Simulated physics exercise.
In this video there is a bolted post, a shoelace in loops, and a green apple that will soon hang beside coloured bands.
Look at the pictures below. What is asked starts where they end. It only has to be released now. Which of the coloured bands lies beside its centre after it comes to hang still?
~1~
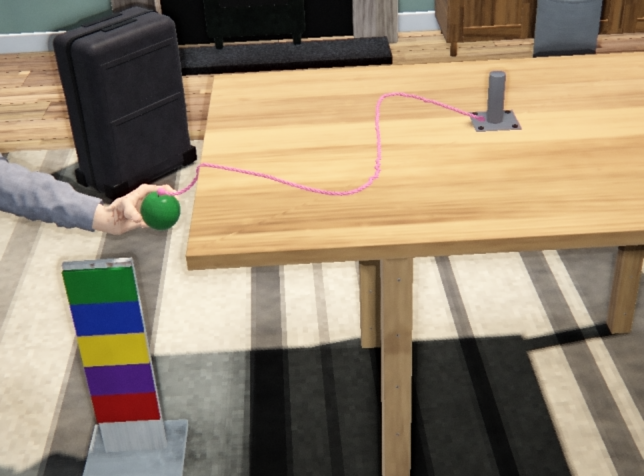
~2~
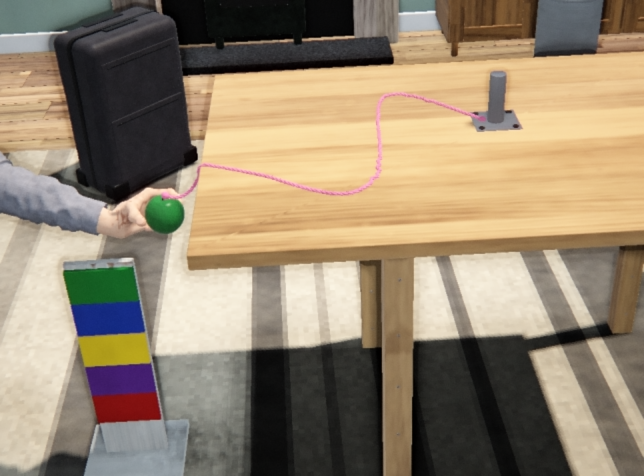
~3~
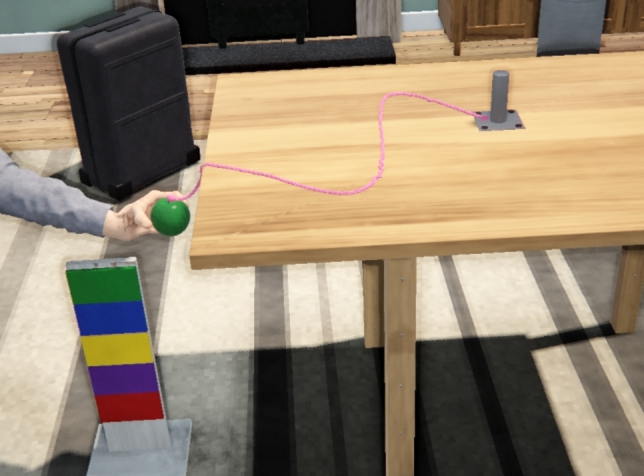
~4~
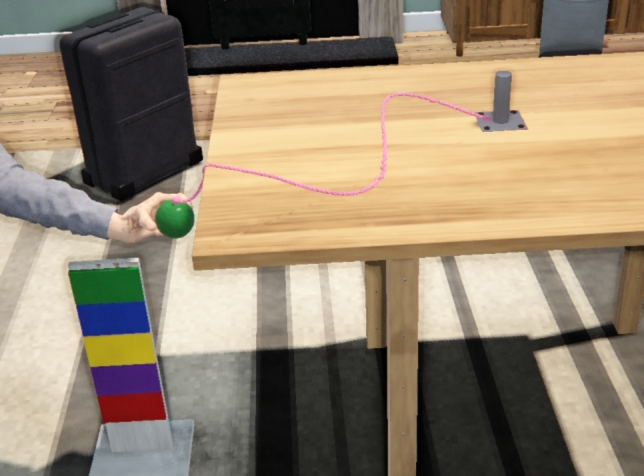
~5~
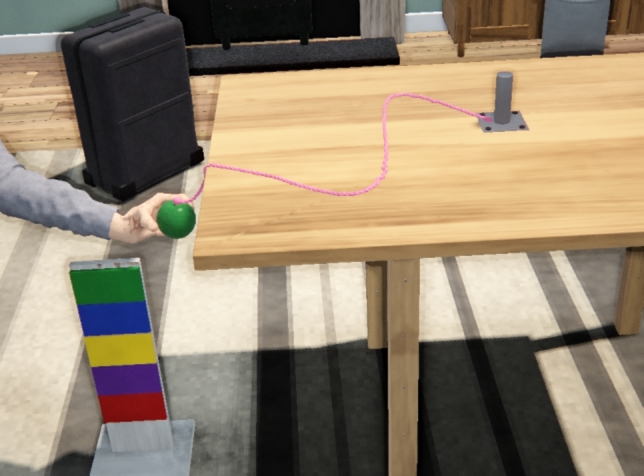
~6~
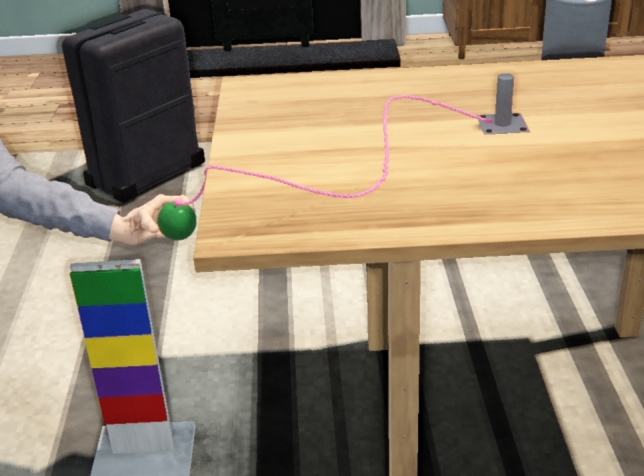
The red band lies beside it.
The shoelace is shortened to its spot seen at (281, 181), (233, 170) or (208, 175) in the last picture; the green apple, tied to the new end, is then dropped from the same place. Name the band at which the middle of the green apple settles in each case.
First try: Blue; second try: Yellow; third try: Purple.
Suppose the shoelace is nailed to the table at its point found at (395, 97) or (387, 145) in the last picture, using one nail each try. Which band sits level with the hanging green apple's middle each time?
In order: Purple; blue.
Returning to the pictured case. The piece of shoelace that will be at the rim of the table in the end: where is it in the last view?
Around (385, 164).
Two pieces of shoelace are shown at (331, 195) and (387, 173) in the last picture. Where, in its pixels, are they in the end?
Roughly (223, 226) for the first and (213, 162) for the second.
Soon after, apple near (209, 407); level with red.
After that, apple near (261, 348); level with red.
And then, apple near (229, 383); level with red.
In the end, apple near (244, 378); level with red. Its middle rests at the red band.
